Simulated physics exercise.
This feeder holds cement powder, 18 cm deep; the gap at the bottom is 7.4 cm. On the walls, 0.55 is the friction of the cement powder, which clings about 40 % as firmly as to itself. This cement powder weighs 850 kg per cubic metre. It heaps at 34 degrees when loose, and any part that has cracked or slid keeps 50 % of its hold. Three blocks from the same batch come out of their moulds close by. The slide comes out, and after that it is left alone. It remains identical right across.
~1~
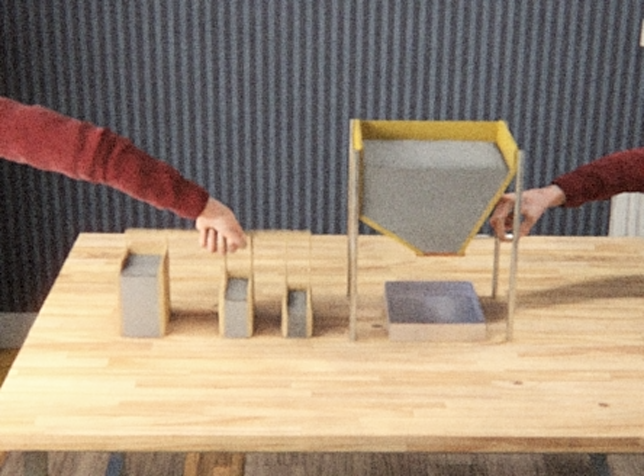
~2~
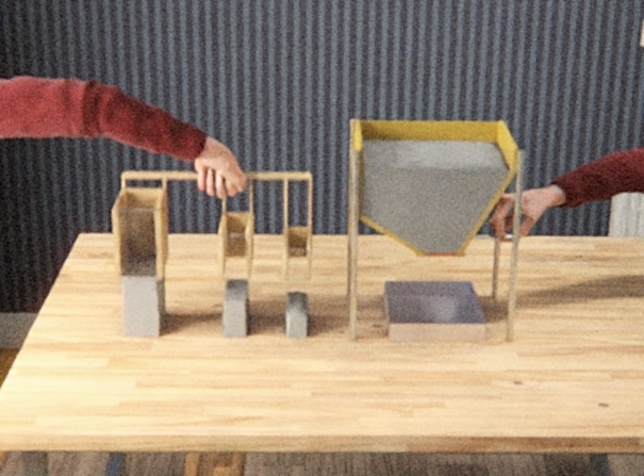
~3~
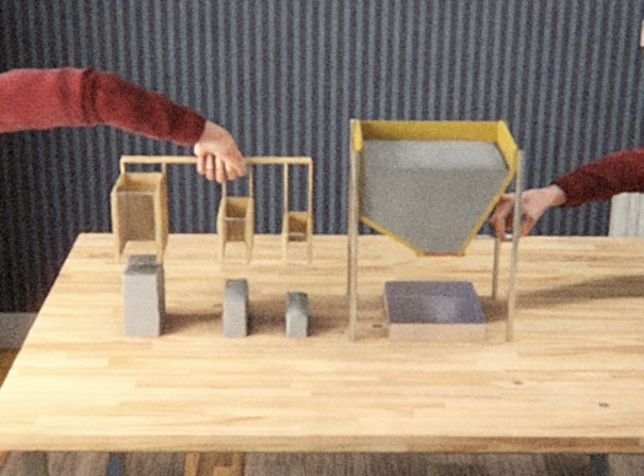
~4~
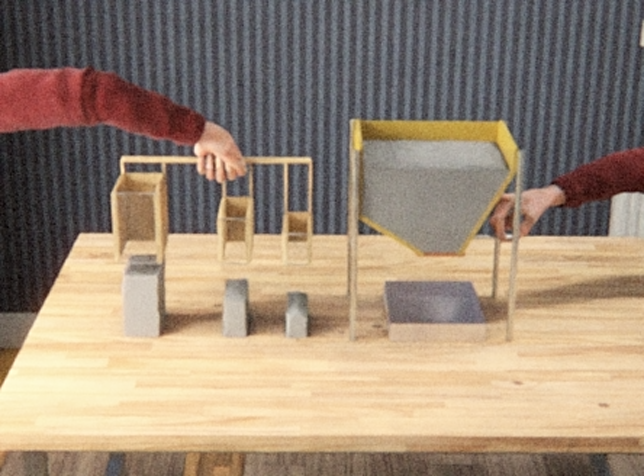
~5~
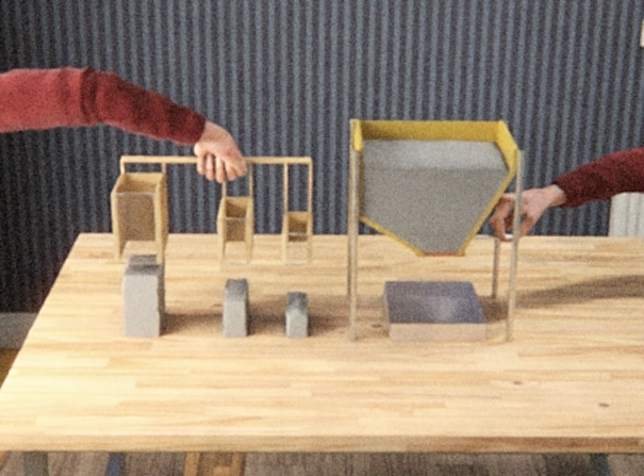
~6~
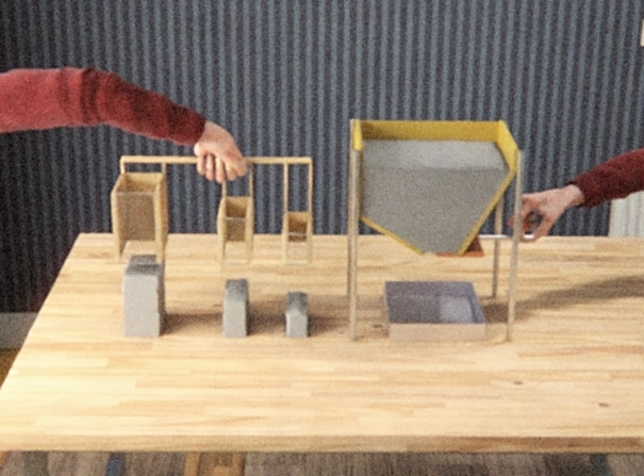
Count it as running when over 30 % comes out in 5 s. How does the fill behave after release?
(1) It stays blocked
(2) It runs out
1, it stays blocked.
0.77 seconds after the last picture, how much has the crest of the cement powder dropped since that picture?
Roughly 0.0 cm.
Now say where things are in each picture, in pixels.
The first picture shows end of the slide at (458, 255), not yet moved; highest point of the cement powder at (505, 170); test blocks 14 cm, 8.9 cm, 5.5 cm high (left to right).
The second picture shows end of the slide at (458, 255), not yet moved; highest point of the cement powder at (505, 170); test blocks 14 cm, 8.9 cm, 5.5 cm high (left to right).
The third picture shows end of the slide at (458, 255), not yet moved; highest point of the cement powder at (505, 170); test blocks 14 cm, 8.9 cm, 5.5 cm high (left to right).
The fourth picture shows end of the slide at (458, 255), not yet moved; highest point of the cement powder at (505, 170); test blocks 14 cm, 8.9 cm, 5.5 cm high (left to right).
The fifth picture shows end of the slide at (458, 255), not yet moved; highest point of the cement powder at (505, 170); test blocks 14 cm, 8.9 cm, 5.5 cm high (left to right).
The sixth picture shows end of the slide at (478, 256), moved 4.2 cm; highest point of the cement powder at (487, 170); test blocks 14 cm, 8.9 cm, 5.5 cm high (left to right).
Another 0.35 s on from the sixth picture, 0 % has run out.
Another 0.77 s on from the sixth picture, 0 % has run out.
Another 1.18 s on from the sixth picture, 0 % has run out.
Another 1.60 s on from the sixth picture, 0 % has run out.
Another 4.90 s on from the sixth picture, at the end, 0 % has run out.
